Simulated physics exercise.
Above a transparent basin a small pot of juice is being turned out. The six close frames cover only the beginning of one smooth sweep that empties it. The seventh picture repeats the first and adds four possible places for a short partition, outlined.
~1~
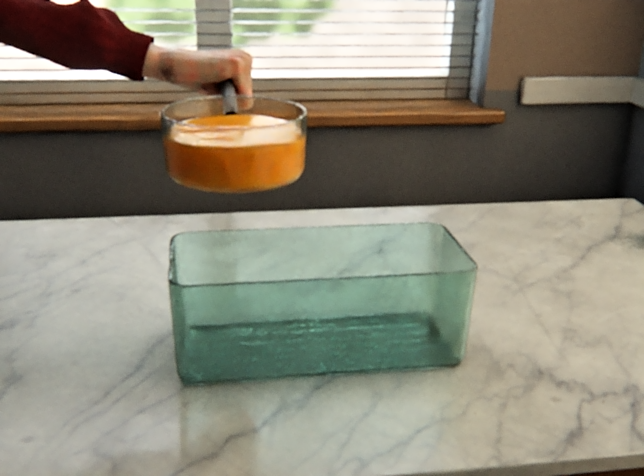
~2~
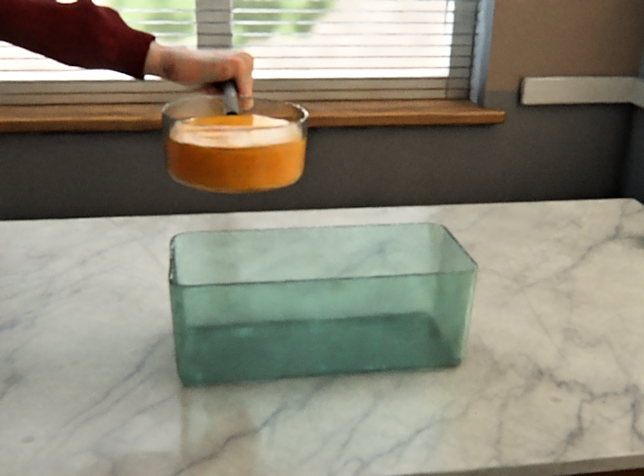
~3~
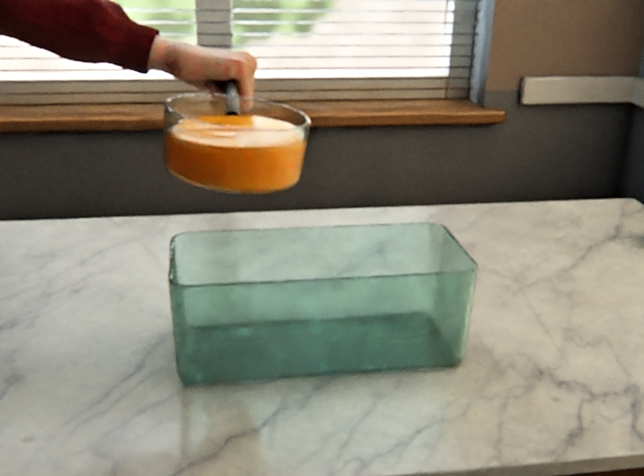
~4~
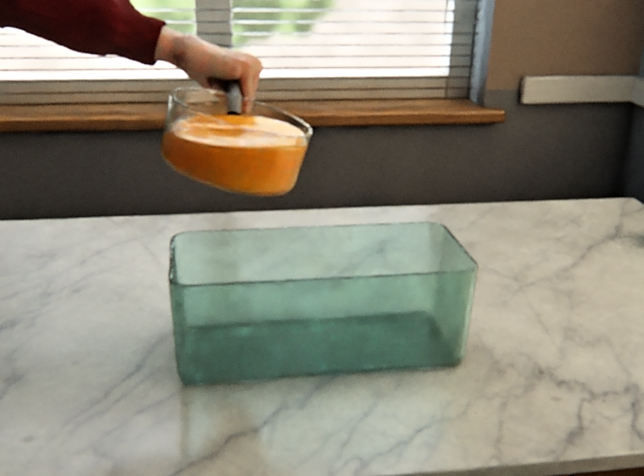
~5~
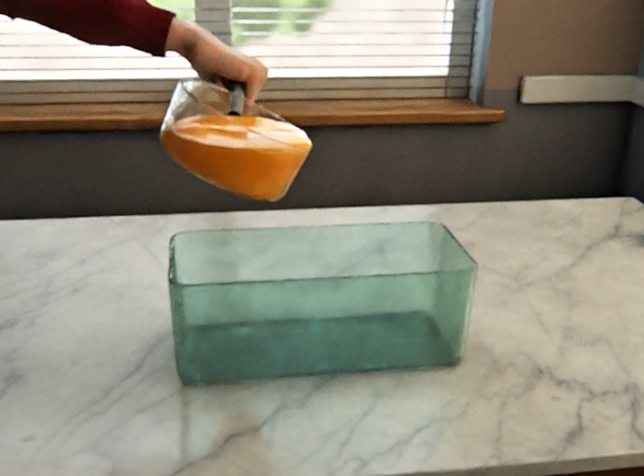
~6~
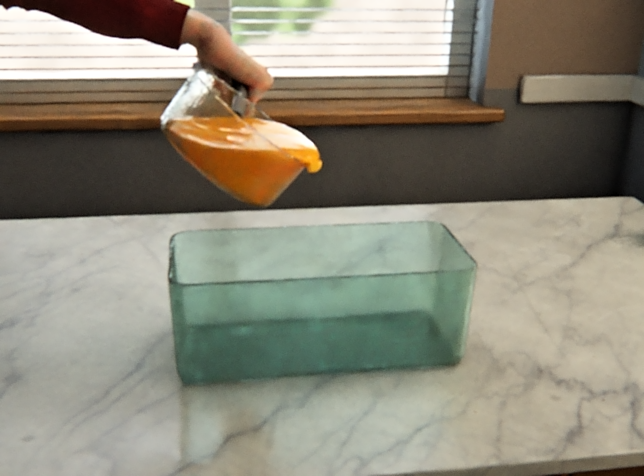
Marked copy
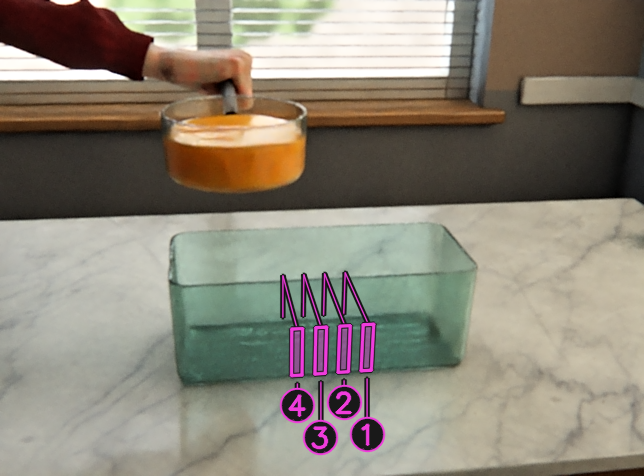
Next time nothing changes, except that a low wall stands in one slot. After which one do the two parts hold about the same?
2.
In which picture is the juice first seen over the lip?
Picture 5.
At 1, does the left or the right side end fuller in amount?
More ends on the left.
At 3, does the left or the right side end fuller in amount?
The right side.
In magenta, 1 at (367, 378); 2 at (344, 380); 3 at (320, 381); 4 at (297, 383).
With 1, about 73 % ends left of the wall and 23 % right of it; 3 % is lost outside.
With 2, about 45 % ends left of the wall and 53 % right of it.
With 3, about 26 % ends left of the wall and 73 % right of it.
With 4, about 15 % ends left of the wall and 84 % right of it.
